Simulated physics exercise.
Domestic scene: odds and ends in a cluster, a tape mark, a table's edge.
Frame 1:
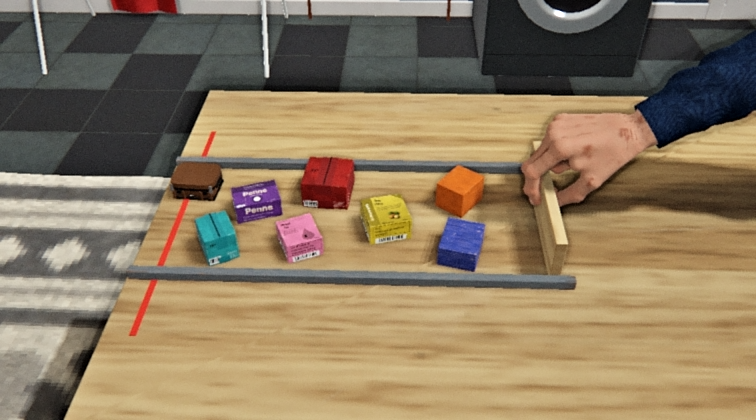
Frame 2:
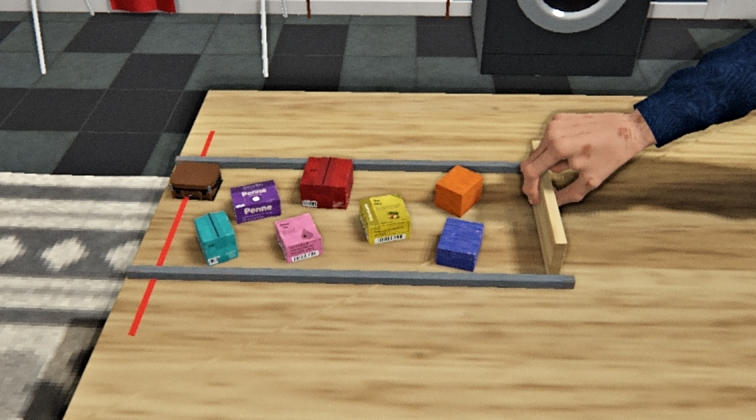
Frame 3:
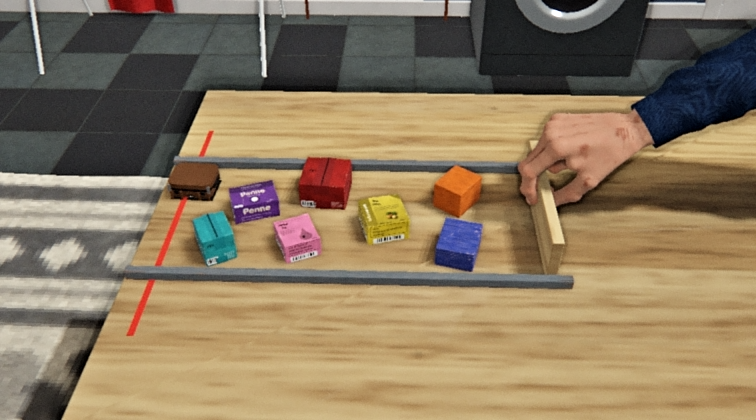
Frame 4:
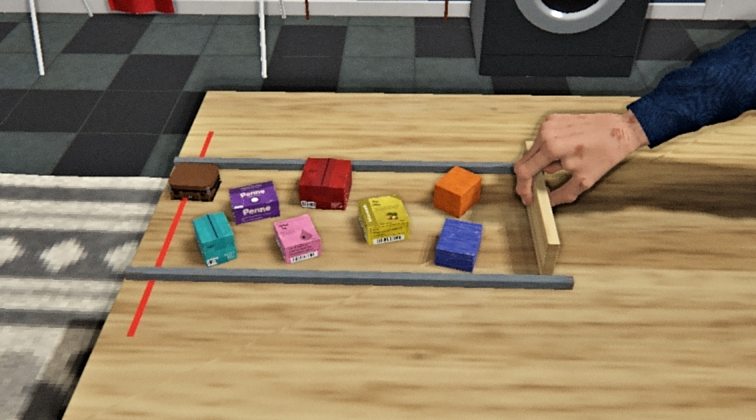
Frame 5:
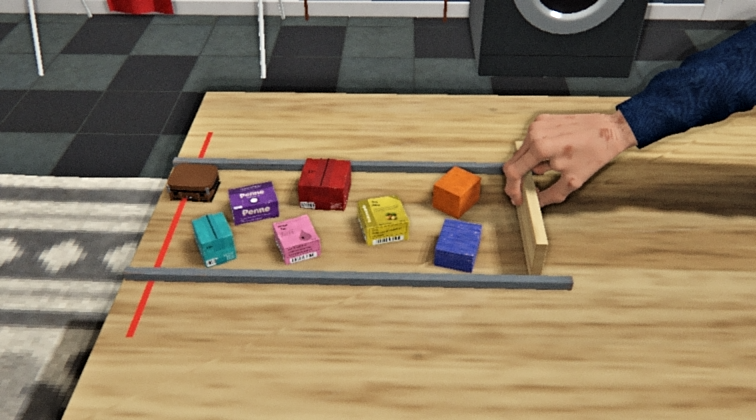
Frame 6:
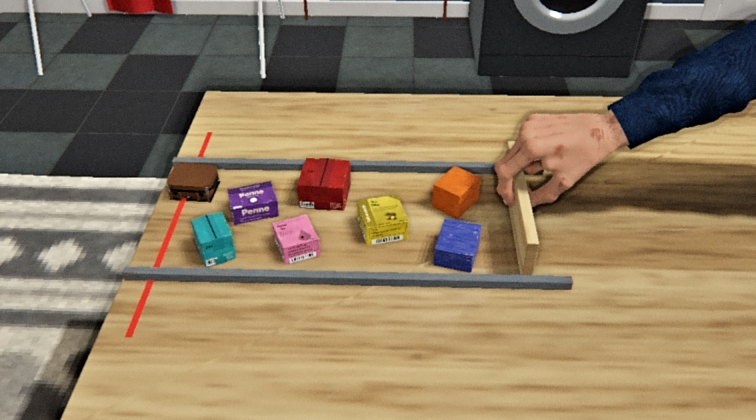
A hand slides a wooden board slightly left between two rails toward several colourful boxes.
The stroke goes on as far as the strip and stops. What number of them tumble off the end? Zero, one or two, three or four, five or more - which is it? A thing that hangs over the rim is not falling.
Missing: Five at minimum.
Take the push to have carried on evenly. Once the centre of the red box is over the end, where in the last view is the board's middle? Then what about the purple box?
Roughly (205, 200); for the second one, roughly (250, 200).
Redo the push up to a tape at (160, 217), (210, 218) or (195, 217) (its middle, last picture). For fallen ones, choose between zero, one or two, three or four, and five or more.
So in that order I'd say five or over; 3 or 4; five or more.
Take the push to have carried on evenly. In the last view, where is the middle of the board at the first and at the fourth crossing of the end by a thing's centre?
I'd put the first at about (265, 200) and the next at about (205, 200).
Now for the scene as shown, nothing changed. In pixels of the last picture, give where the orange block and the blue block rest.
Orange block: (162, 194); blue block: (141, 241).
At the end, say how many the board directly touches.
It ends up touching 2.
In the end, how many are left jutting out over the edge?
The number is 2.
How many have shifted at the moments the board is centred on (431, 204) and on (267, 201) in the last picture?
First 3, then 8.
Soon after, none off yet; brown case at rest near (194, 183); turquoise box at rest near (214, 239); purple box at rest near (253, 202).
After that, none off yet; brown case displaced about its own width near (167, 178); turquoise box displaced about its own width near (176, 237); purple box displaced about its own width near (182, 203).
In the end, the number that fall off is five or more; gone, yellow box, red box, pink box, purple box, turquoise box and brown case.
